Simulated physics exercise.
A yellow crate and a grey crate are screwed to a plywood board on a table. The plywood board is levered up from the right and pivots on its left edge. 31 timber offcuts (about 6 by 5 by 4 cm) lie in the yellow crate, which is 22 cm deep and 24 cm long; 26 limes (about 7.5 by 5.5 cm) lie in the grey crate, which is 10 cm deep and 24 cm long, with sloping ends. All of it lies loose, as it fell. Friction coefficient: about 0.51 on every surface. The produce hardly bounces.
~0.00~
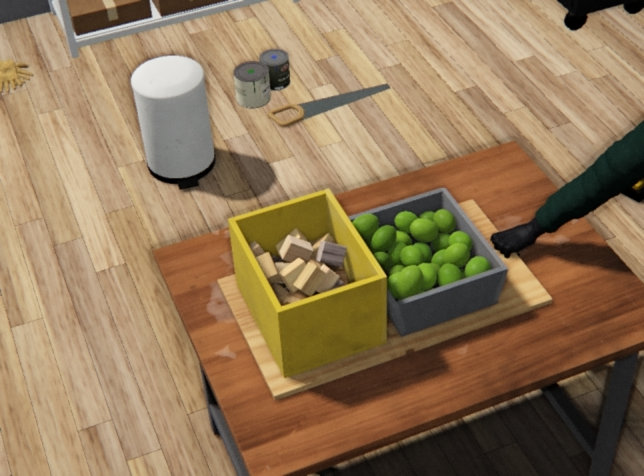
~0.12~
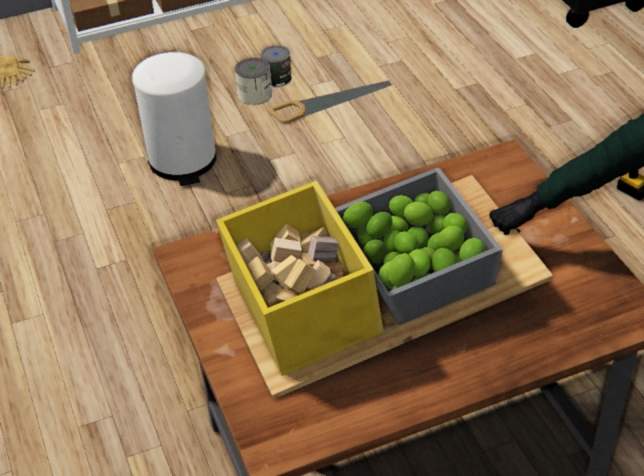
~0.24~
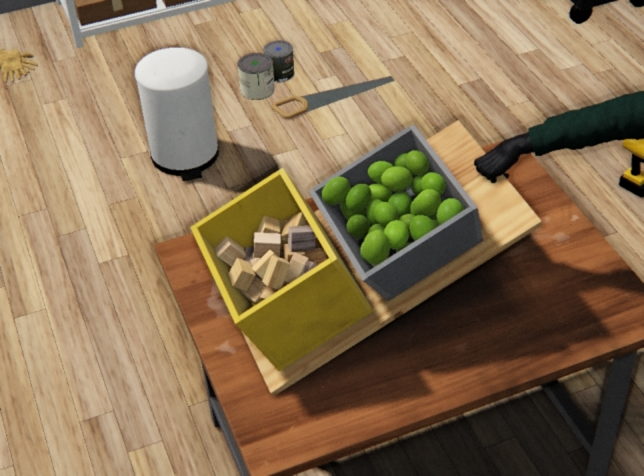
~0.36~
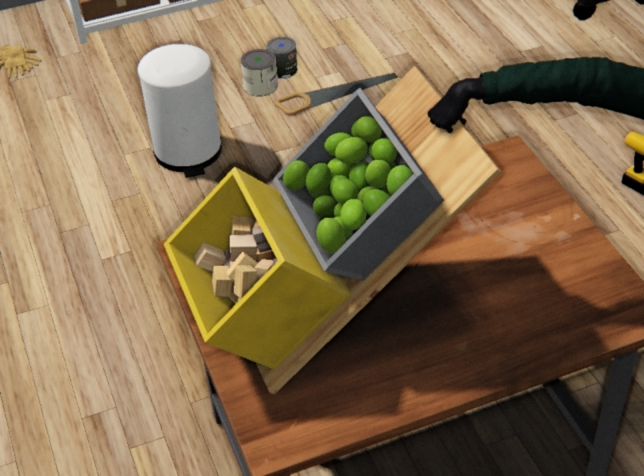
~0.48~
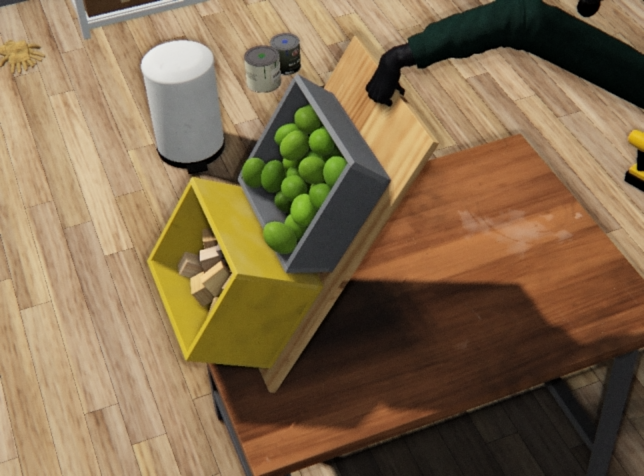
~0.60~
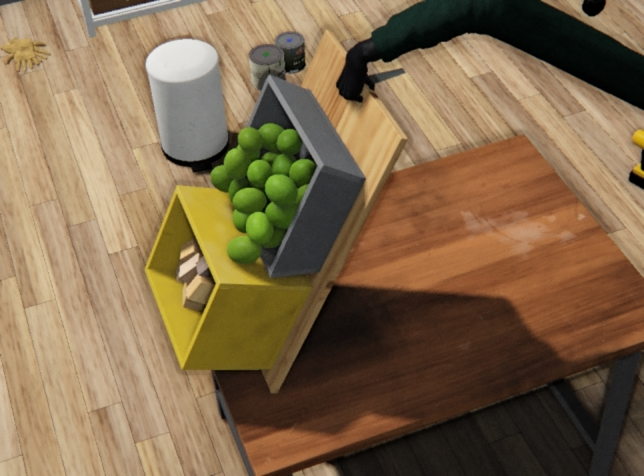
On a wooden table, a gloved hand steeply tilts a board holding two filled crates leftward.
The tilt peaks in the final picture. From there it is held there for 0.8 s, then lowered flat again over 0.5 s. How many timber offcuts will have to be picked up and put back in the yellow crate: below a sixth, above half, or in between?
The yellow crate loses less than a sixth of its timber offcuts.
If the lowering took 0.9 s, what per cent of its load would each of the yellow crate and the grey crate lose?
In that case yellow crate 0, grey crate 30 per cent.
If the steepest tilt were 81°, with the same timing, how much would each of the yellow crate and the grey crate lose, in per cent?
In that case yellow crate 20, grey crate 80 per cent.
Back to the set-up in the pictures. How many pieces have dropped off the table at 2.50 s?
About 5.
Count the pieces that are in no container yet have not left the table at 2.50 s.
Some 2 pieces.
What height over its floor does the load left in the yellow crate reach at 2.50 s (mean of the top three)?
Some 15 cm.
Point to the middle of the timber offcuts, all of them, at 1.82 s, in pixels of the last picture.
Around (292, 286).
After 0.90 s, tilt 64°; 0 of 31 out of the yellow crate and 4 of 26 out of the grey crate.
After 1.29 s, tilt 64°; 0 of 31 out of the yellow crate and 4 of 26 out of the grey crate.
After 1.82 s, tilt 4°; 0 of 31 out of the yellow crate and 5 of 26 out of the grey crate.
Final count (at 2.50 s), 0 of 31 out of the yellow crate and 7 of 26 out of the grey crate. Asked share, 0 of 31, 0 per cent.
